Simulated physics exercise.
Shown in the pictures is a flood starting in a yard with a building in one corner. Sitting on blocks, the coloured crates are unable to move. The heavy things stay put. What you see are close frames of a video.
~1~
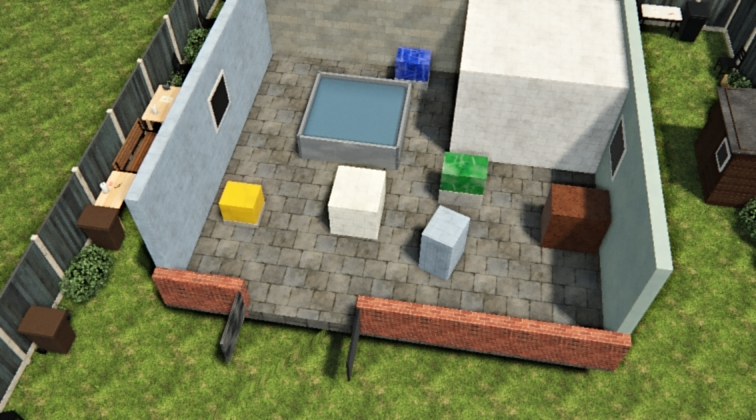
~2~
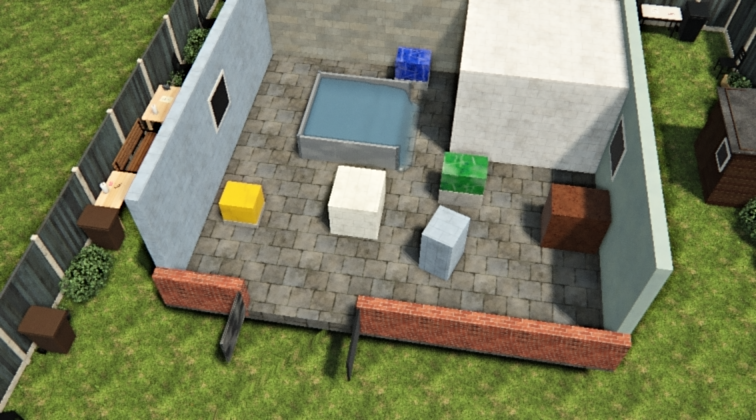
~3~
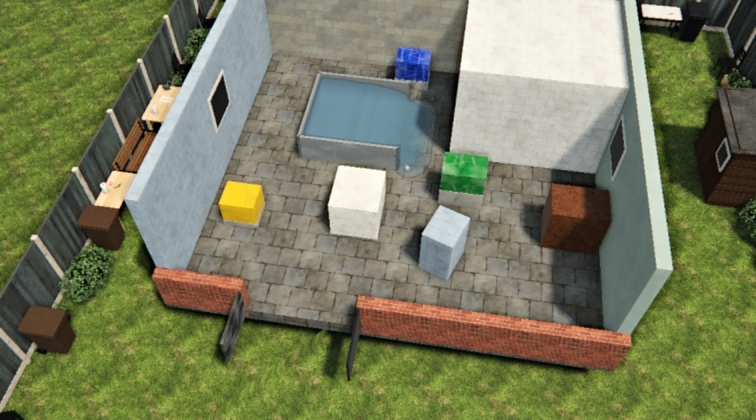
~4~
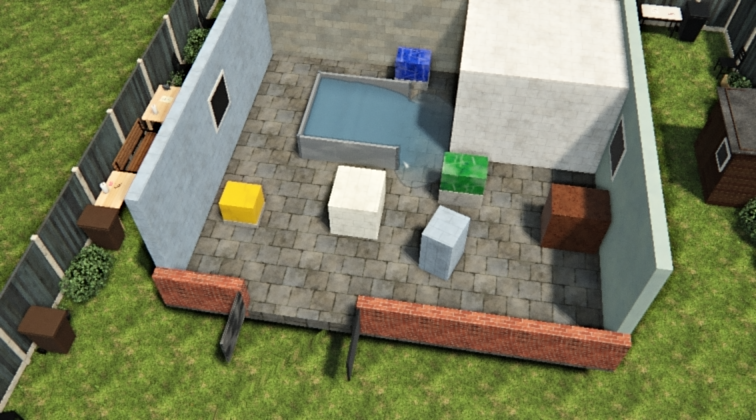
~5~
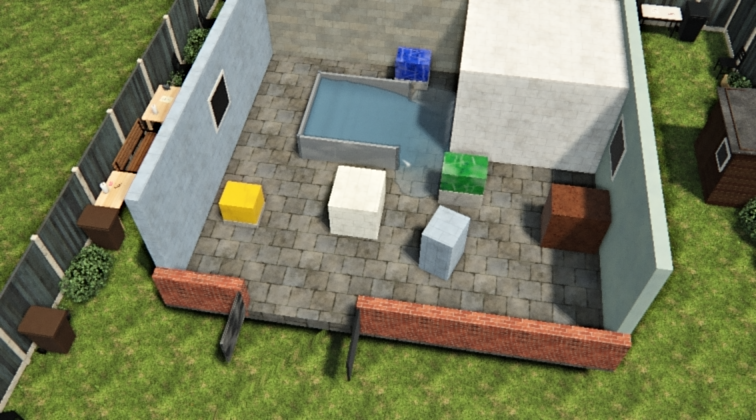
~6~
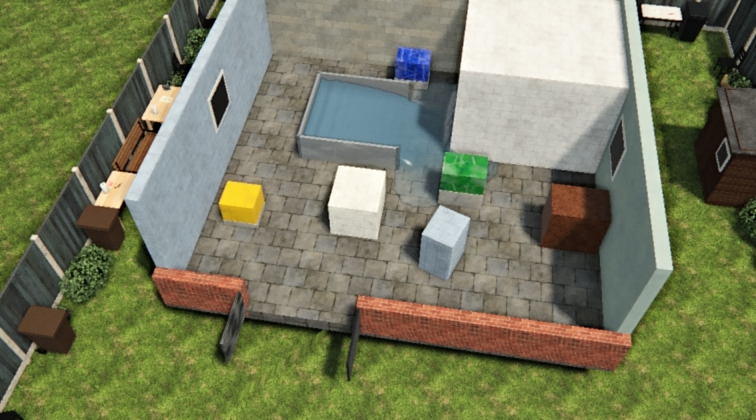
Water pours from the right side of a raised tank in a walled, paved yard, spreading a short way across the paving toward the white building and green-topped block, while the coloured crates stay still.
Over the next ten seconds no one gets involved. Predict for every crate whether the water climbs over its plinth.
My prediction: The green crate ends up dry; the yellow crate ends up dry; the blue crate ends up wet.
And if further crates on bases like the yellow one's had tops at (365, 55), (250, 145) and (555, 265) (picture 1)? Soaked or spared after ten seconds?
Listed in turn: Overtopped / clear / clear.
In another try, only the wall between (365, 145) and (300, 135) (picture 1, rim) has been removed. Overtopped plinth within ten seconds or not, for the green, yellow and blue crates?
Going through them, the green is never reached, the yellow gets reached and the blue is never reached.
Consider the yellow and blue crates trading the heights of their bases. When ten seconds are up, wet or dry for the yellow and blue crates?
In short, yellow is left untouched; blue is inundated.
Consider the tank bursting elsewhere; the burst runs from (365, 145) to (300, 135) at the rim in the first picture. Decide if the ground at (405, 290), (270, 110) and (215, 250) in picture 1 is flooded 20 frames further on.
Spared, then sodden, then sodden.
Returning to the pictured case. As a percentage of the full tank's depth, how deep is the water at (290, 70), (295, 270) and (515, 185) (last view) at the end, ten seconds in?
6, 4 and 14 in a hundred, in turn.
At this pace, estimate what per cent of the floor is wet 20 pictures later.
Roughly 45 percent.
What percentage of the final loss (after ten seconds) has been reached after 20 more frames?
About 5 per cent.
A moment on, water covers 20 % of the floor; the green crate water round its plinth, the yellow crate not reached, the blue crate water round its plinth.
Next, water covers 25 % of the floor; the green crate water round its plinth, the yellow crate not reached, the blue crate water round its plinth.
Then, water covers 45 % of the floor; the green crate water round its plinth, the yellow crate not reached, the blue crate water round its plinth.
Later, water covers 75 % of the floor; the green crate water round its plinth, the yellow crate water round its plinth, the blue crate water round its plinth.
In the end, water covers 95 % of the floor; the green crate stayed above the water, the yellow crate stayed above the water, the blue crate was topped.
